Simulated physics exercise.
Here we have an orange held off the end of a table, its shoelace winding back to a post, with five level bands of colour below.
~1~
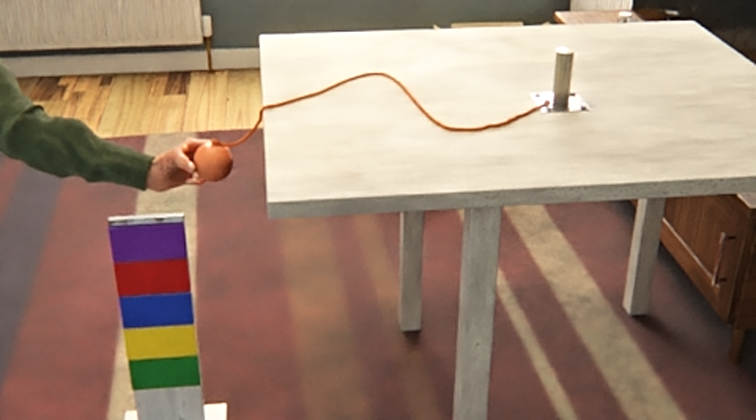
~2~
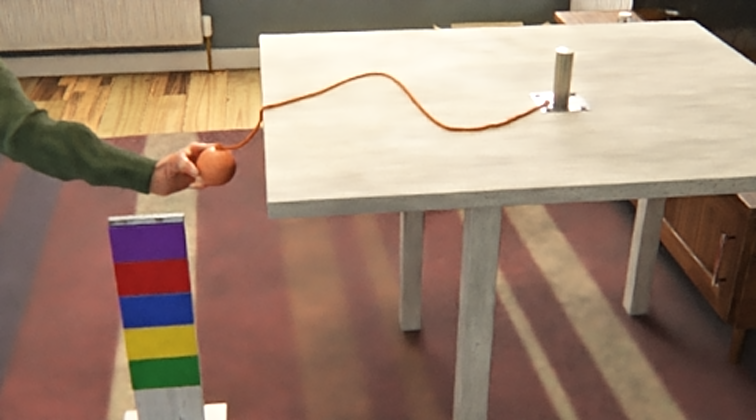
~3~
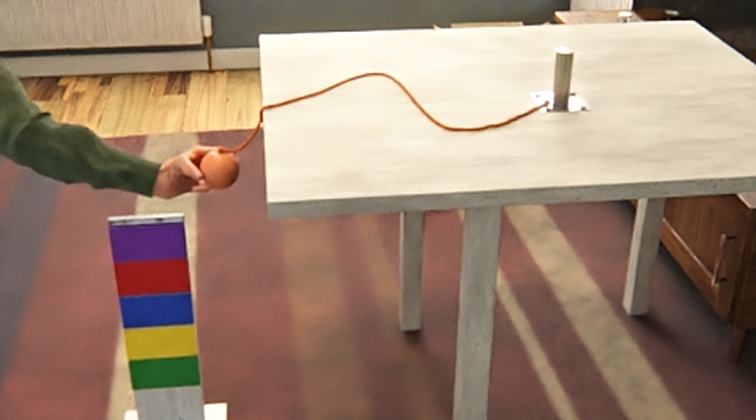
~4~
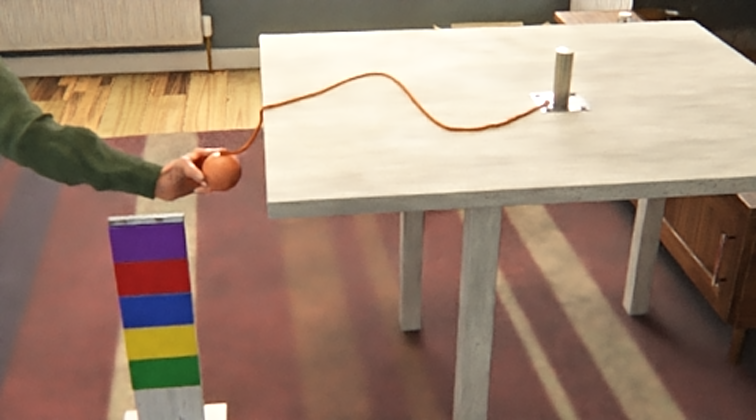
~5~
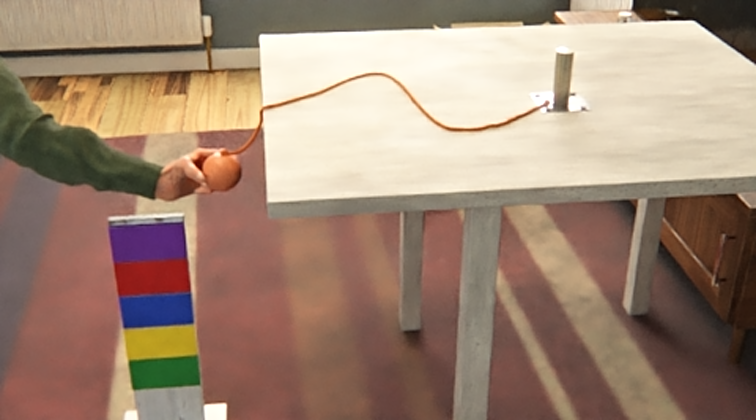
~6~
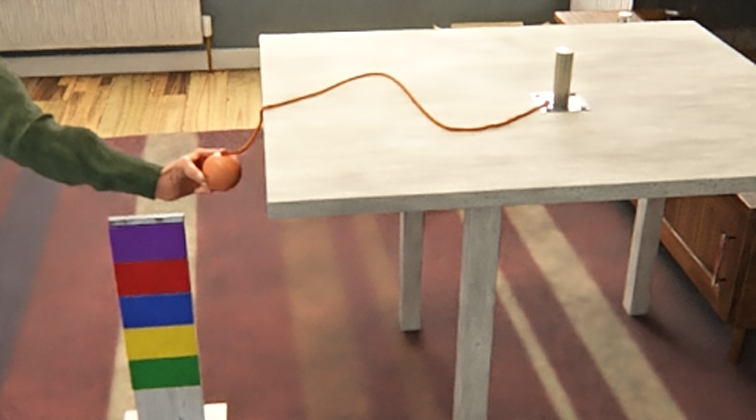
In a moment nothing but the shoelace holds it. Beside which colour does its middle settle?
Its middle rests at the yellow band.
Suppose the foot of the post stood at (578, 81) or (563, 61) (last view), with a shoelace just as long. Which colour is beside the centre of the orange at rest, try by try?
Taking them in turn: Blue; blue.
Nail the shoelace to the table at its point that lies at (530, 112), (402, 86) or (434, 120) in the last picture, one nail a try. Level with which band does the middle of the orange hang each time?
One after the other, yellow; purple; blue.
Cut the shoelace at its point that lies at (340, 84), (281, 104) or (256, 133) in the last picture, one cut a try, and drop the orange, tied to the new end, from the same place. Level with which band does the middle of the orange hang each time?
Taking them in turn: No band; red; blue.
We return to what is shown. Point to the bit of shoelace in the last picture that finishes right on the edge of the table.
Near (391, 77).
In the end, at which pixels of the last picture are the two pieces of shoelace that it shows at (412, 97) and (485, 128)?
About (323, 112), and the other about (448, 106).
Early on, orange near (257, 315); level with blue.
Midway, orange near (288, 343); level with yellow.
Finally, orange near (278, 343); level with yellow. The yellow one.
